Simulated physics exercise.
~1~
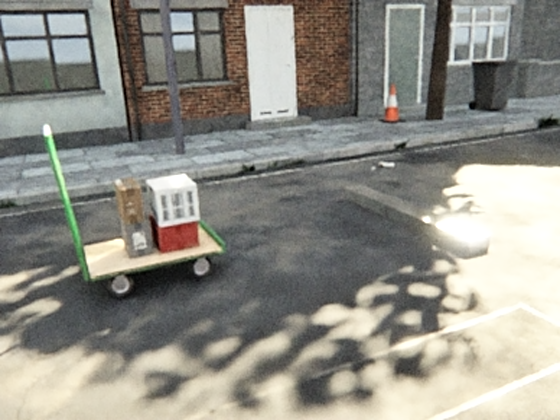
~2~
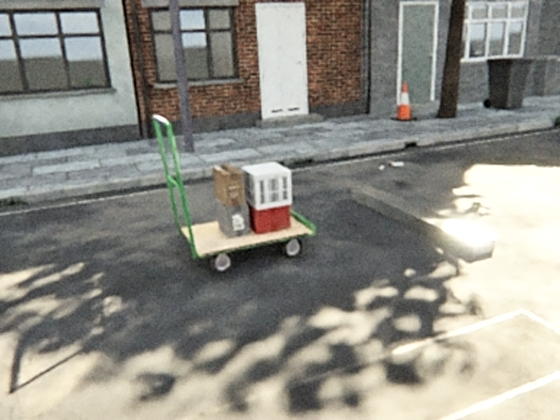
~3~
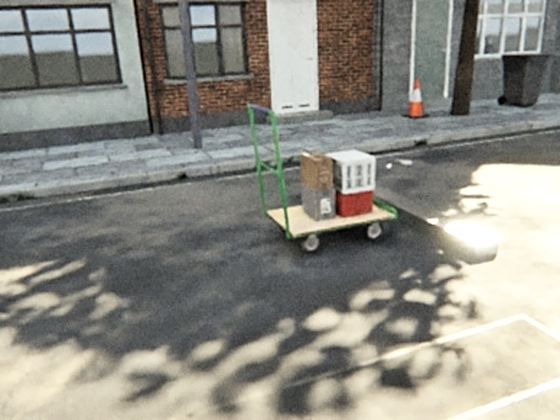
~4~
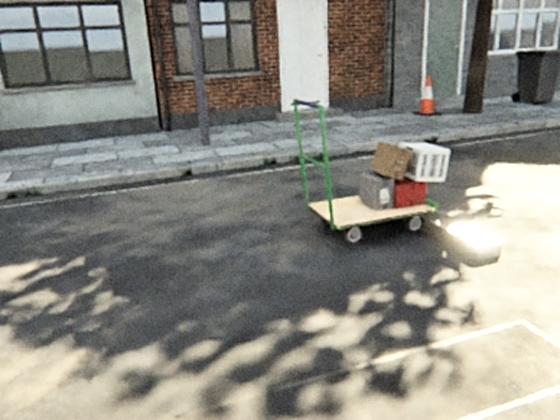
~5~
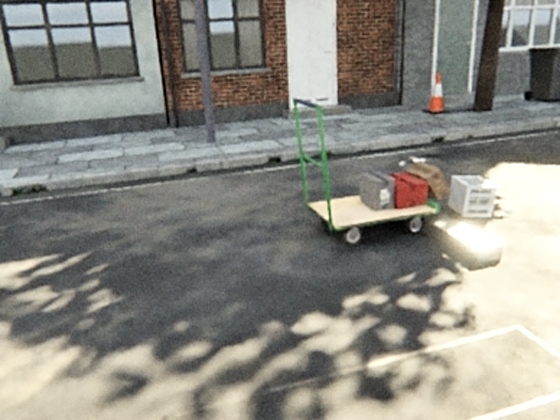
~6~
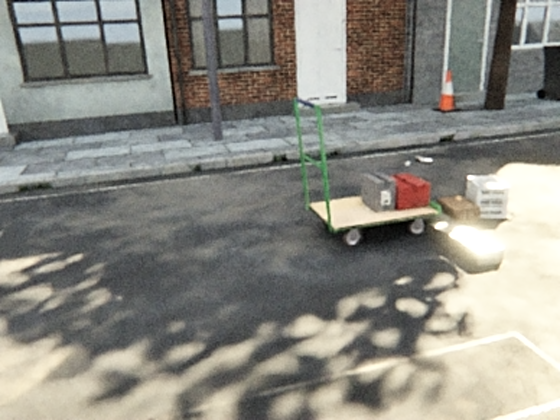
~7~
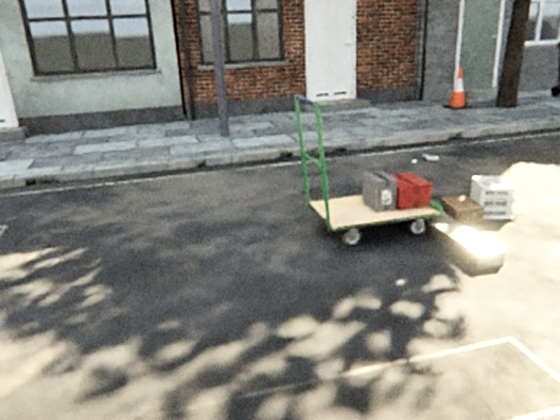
A green-handled trolley with a pale wooden deck rolls to the right along a sunlit, shadow-dappled street, seen from slightly above and across from brick and grey house fronts. On it, a brown parcel sits on a grey one, beside a white crate stacked on a red carton. The trolley stops abruptly, and the upper two pieces slide forward, the brown parcel leaning. Both tumble over the front edge, turning as they drop to the road. The brown parcel ends on its side near the white crate, while the grey parcel and red carton remain on the deck.
